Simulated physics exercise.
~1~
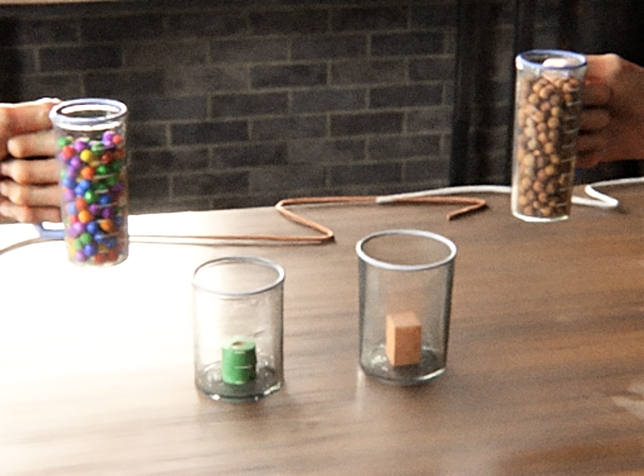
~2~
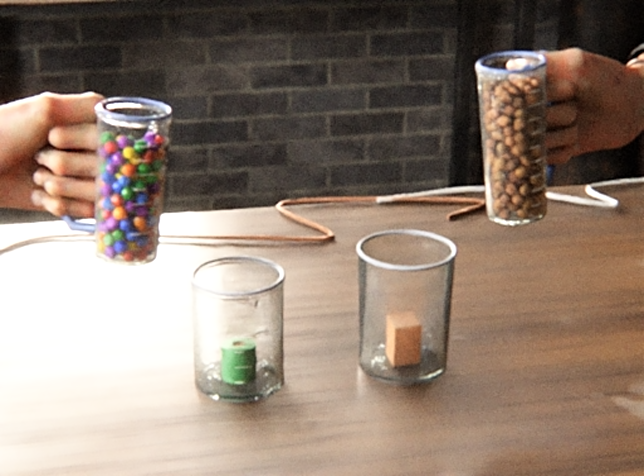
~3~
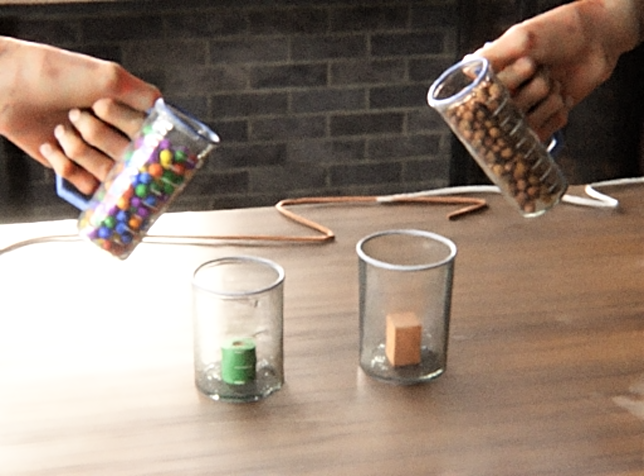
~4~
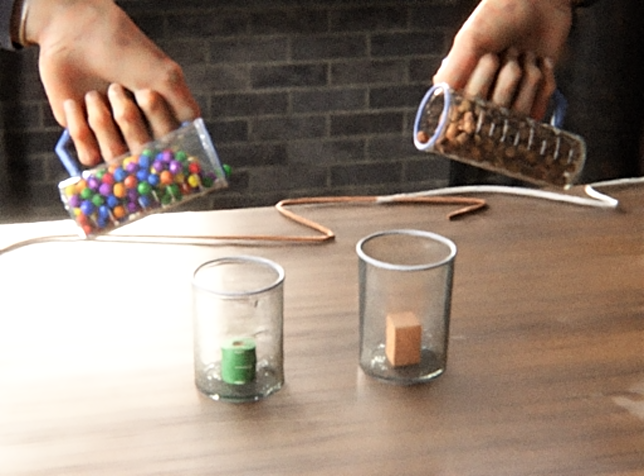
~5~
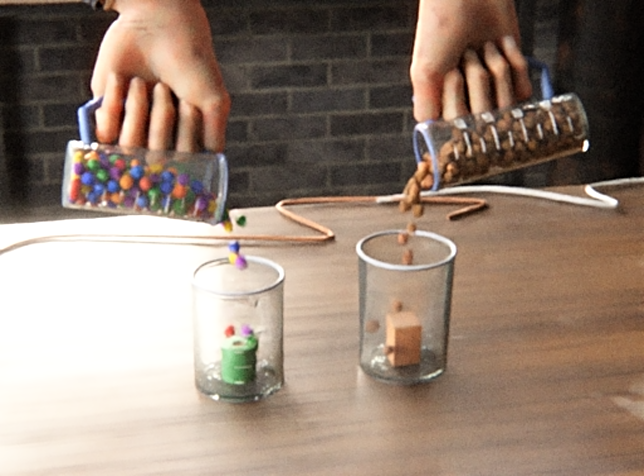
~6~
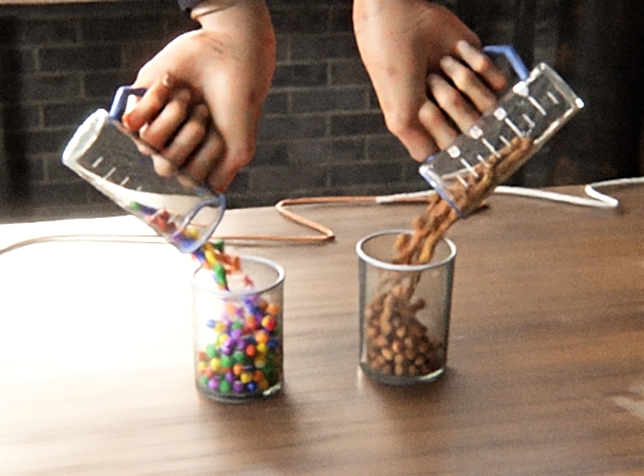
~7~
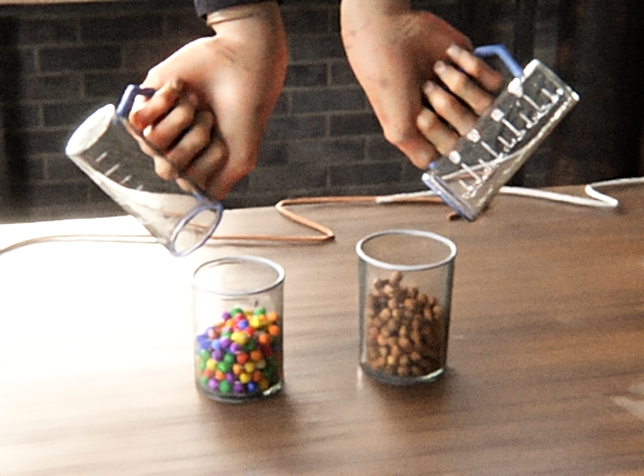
On a wooden table, two hands pour colorful beads and brown pellets into glasses, covering both blocks.
